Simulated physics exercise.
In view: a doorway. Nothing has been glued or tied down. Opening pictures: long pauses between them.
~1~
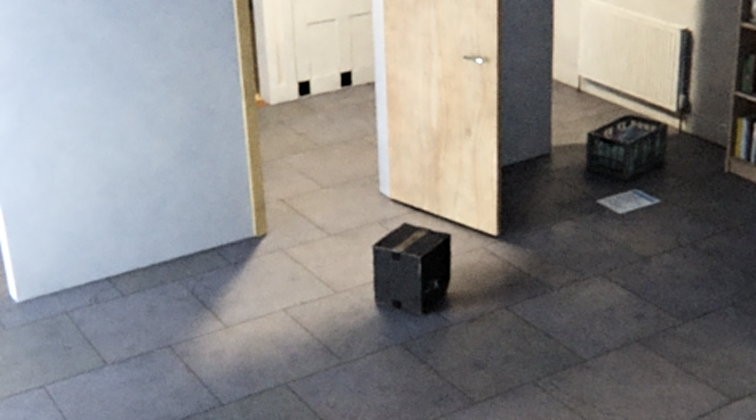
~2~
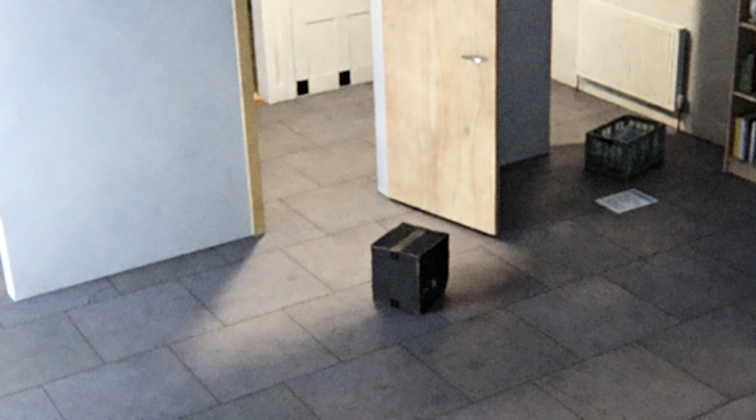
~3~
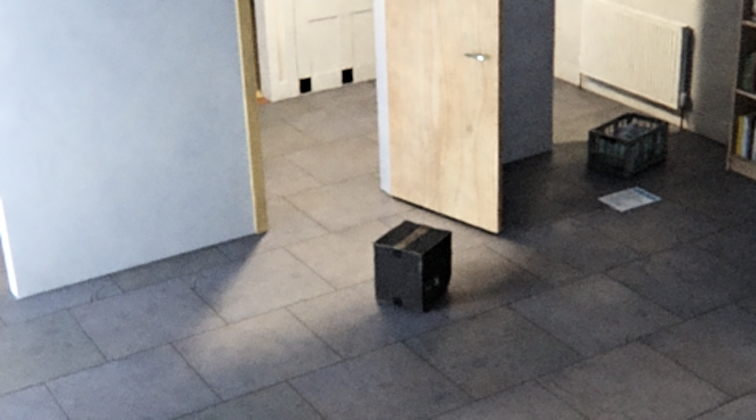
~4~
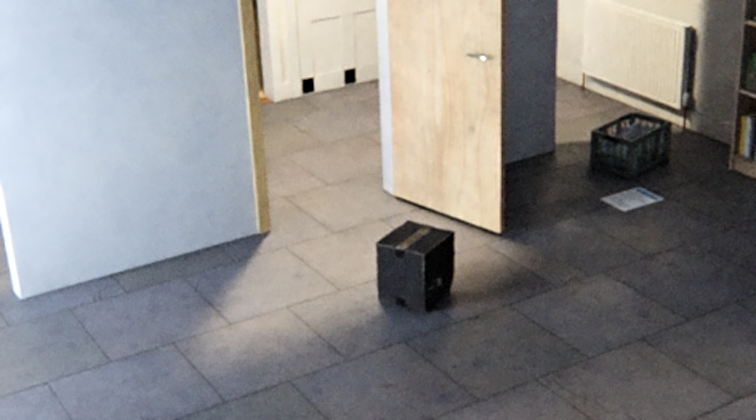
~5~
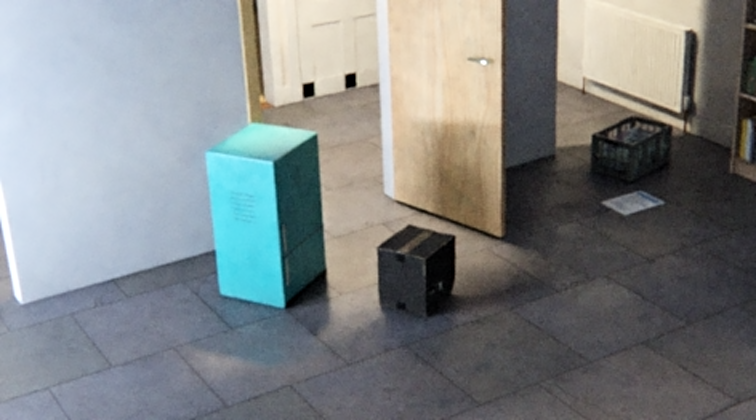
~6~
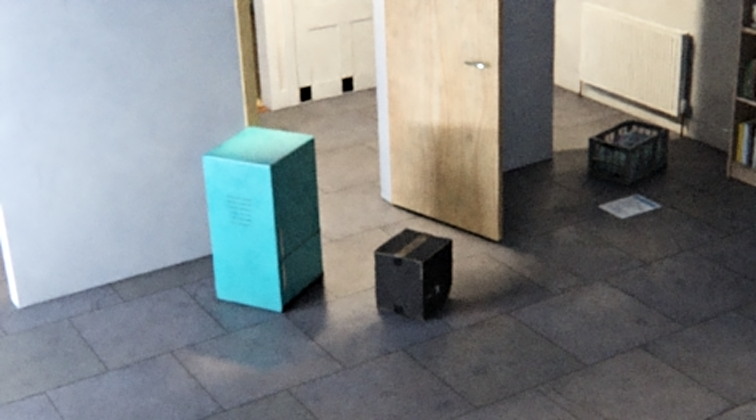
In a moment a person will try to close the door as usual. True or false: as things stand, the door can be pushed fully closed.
True.
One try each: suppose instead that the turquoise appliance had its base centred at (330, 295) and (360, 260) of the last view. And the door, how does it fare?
First try: It swings home; second try: It gets caught partway.
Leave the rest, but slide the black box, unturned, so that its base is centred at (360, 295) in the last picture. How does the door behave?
In the end the door swings completely to.
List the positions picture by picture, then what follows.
The first frame shows door wide open and still; black box (413, 268).
The second frame shows door wide open and still; black box (411, 268).
The third frame shows door wide open and still; black box (413, 266).
The fourth frame shows door wide open and still; black box (416, 266).
The fifth frame shows door wide open and still; black box (417, 270).
The sixth frame shows door wide open and still; turquoise appliance (266, 218); black box (414, 274).
Then, 0.90 s past the last view, open by 72°.
Then, 1.60 s past the last view, open by 34°.
Finally, open by 0°; both still in place. Final places as the last picture's camera would see them, turquoise appliance near (266, 218).
